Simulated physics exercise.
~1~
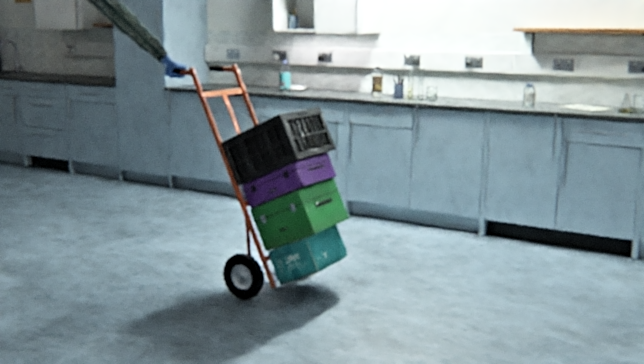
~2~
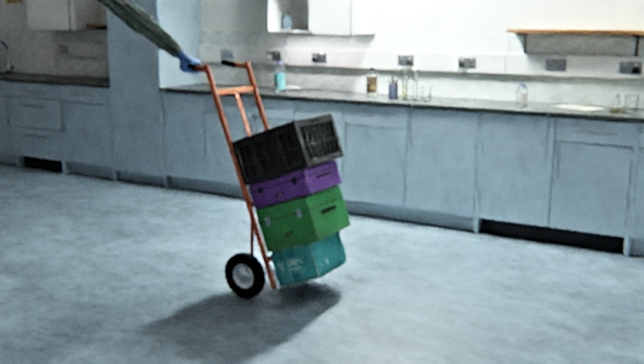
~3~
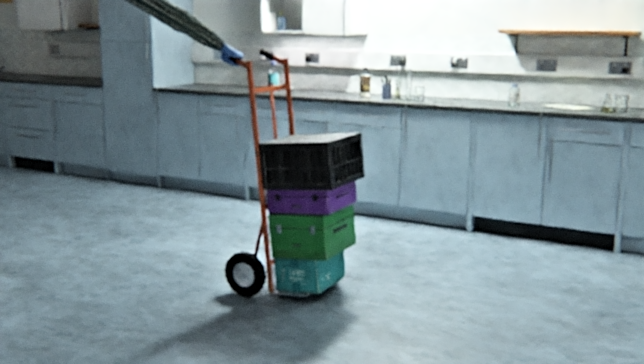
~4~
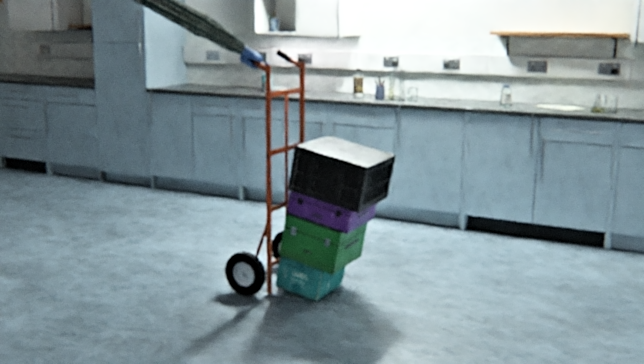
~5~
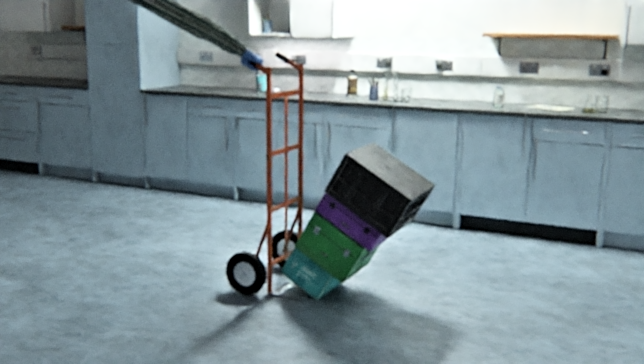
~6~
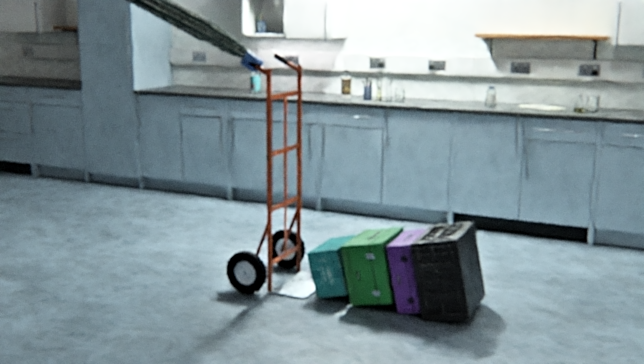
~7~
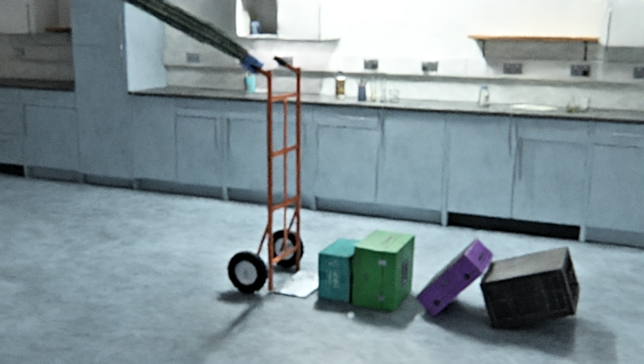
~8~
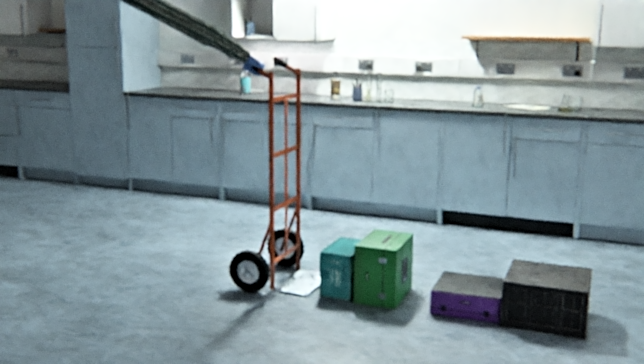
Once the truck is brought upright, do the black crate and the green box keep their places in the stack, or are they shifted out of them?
Both are shifted out of their places. The black crate ends up farthest to the right on the floor, and the green box comes to rest beside the turquoise one, near the plate.
